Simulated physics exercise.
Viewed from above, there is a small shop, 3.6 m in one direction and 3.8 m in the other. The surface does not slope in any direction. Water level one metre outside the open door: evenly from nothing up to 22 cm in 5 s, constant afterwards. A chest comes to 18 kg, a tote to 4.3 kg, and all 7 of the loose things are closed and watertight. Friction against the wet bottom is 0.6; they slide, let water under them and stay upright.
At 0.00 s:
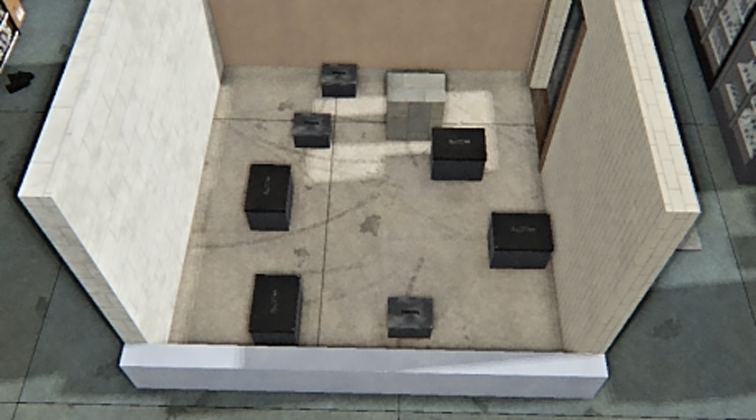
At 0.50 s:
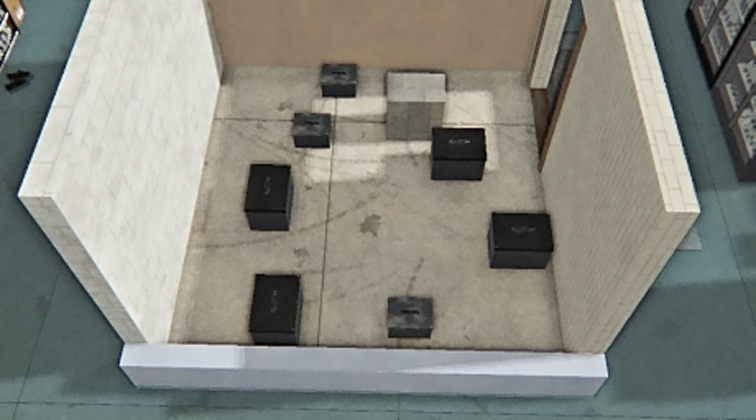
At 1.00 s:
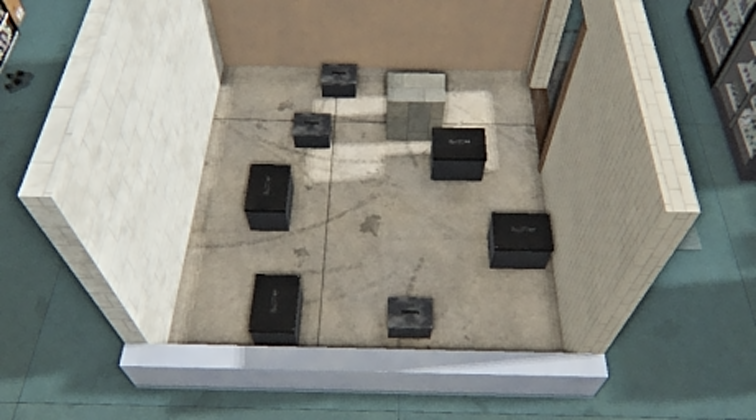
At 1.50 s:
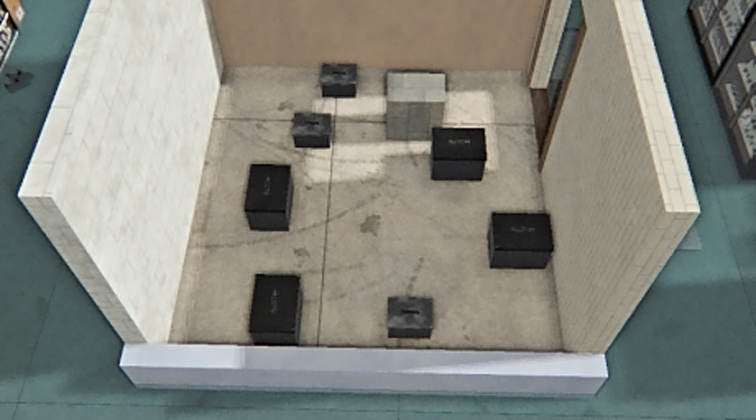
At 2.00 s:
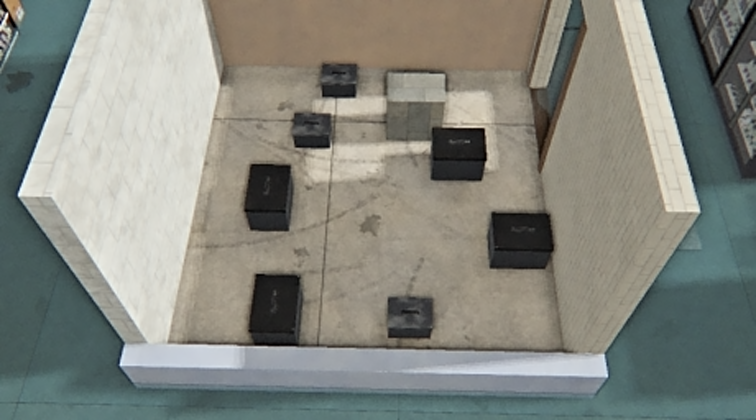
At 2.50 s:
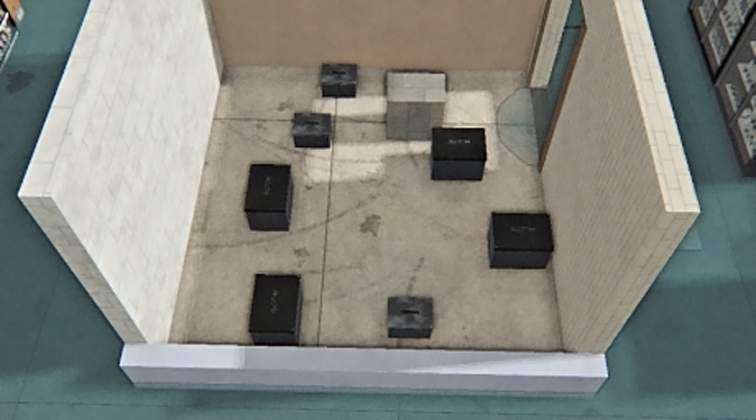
In this clip, dark chests and a pale block sit motionless inside a small walled shop seen from above, while the floor outside turns blue-green with water and a small patch finally appears just inside the doorway at right.
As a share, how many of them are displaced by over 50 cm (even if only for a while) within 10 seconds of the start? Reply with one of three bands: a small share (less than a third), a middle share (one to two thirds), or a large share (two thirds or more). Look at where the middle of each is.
A middle share, one to two thirds.
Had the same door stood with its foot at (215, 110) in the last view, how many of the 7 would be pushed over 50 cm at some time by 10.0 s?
In that case the number is 4.
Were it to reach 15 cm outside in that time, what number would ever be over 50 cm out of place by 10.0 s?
You'd get 2 in that case.
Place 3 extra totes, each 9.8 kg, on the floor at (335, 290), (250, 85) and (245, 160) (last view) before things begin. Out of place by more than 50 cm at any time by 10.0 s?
Note, in order of listing: Stays below the threshold, crosses the threshold, crosses the threshold.
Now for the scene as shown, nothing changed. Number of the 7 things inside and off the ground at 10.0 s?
I get 4.
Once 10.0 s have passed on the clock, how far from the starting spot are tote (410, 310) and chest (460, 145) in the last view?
First 5 cm, then 100 cm.
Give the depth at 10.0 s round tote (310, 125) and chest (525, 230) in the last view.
About 11 and 4 cm.
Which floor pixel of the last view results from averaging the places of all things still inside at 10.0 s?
That lands at roughly (337, 292).
After 3.5 s 0 of 7 are over 50 cm from their spots; 0 afloat.
After 4.5 s 0 of 7 are over 50 cm from their spots; 0 afloat.
After 7.0 s 3 of 7 are over 50 cm from their spots; 2 afloat.
After 10.0 s 4 of 7 are over 50 cm from their spots, and 4 have been at some point; 4 afloat.
